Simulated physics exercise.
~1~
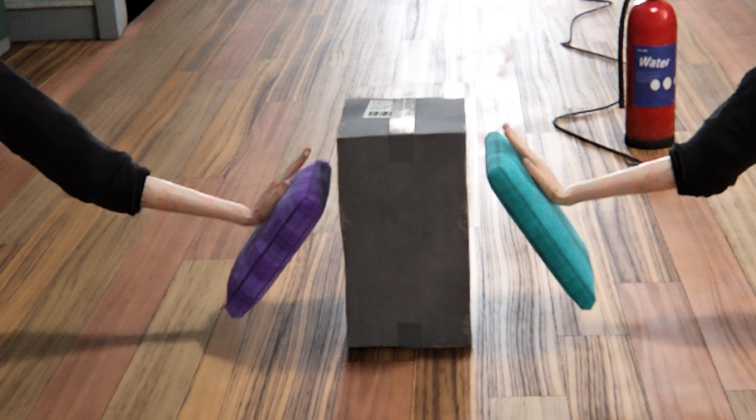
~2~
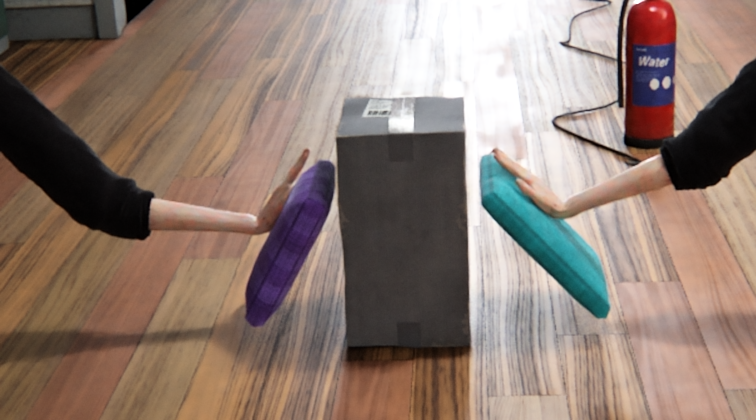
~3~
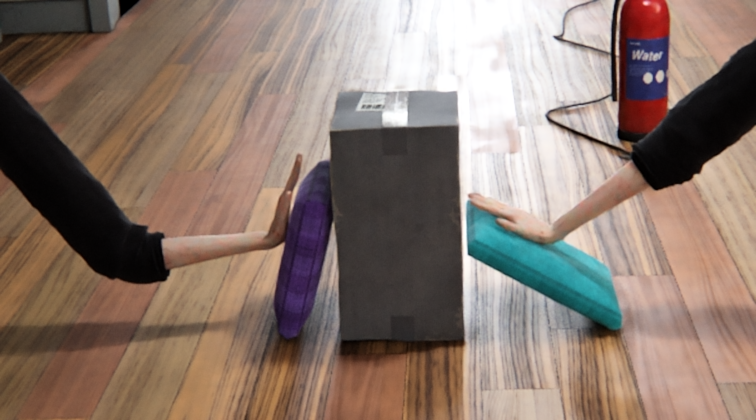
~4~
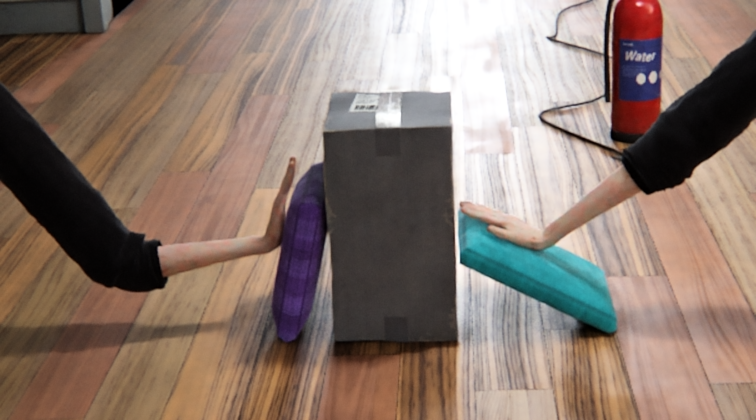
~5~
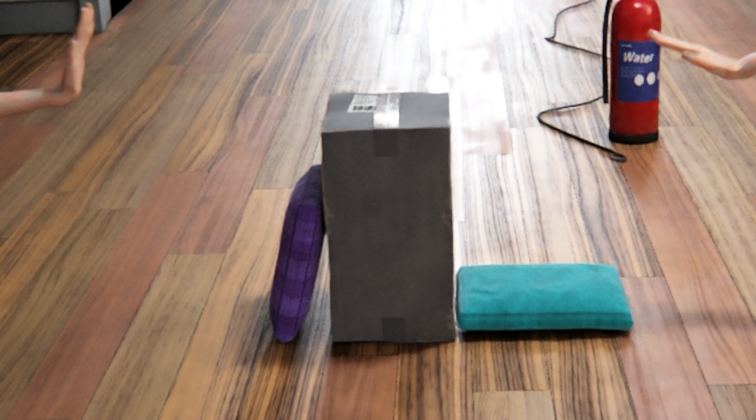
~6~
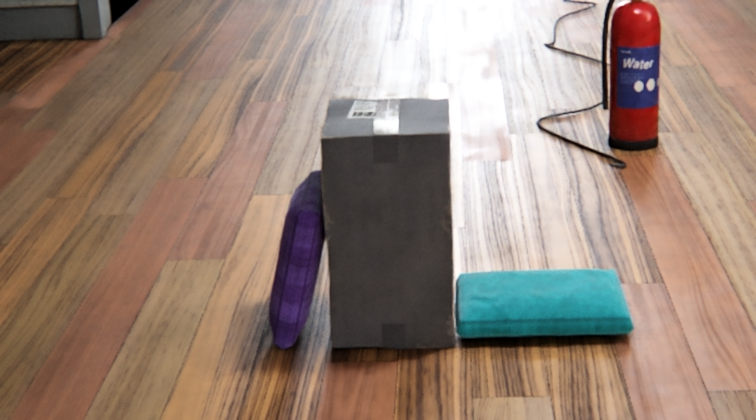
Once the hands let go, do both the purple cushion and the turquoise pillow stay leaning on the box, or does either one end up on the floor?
The purple cushion keeps leaning against the left side of the box. The turquoise pillow slumps down and ends up flat on the floor to the right.
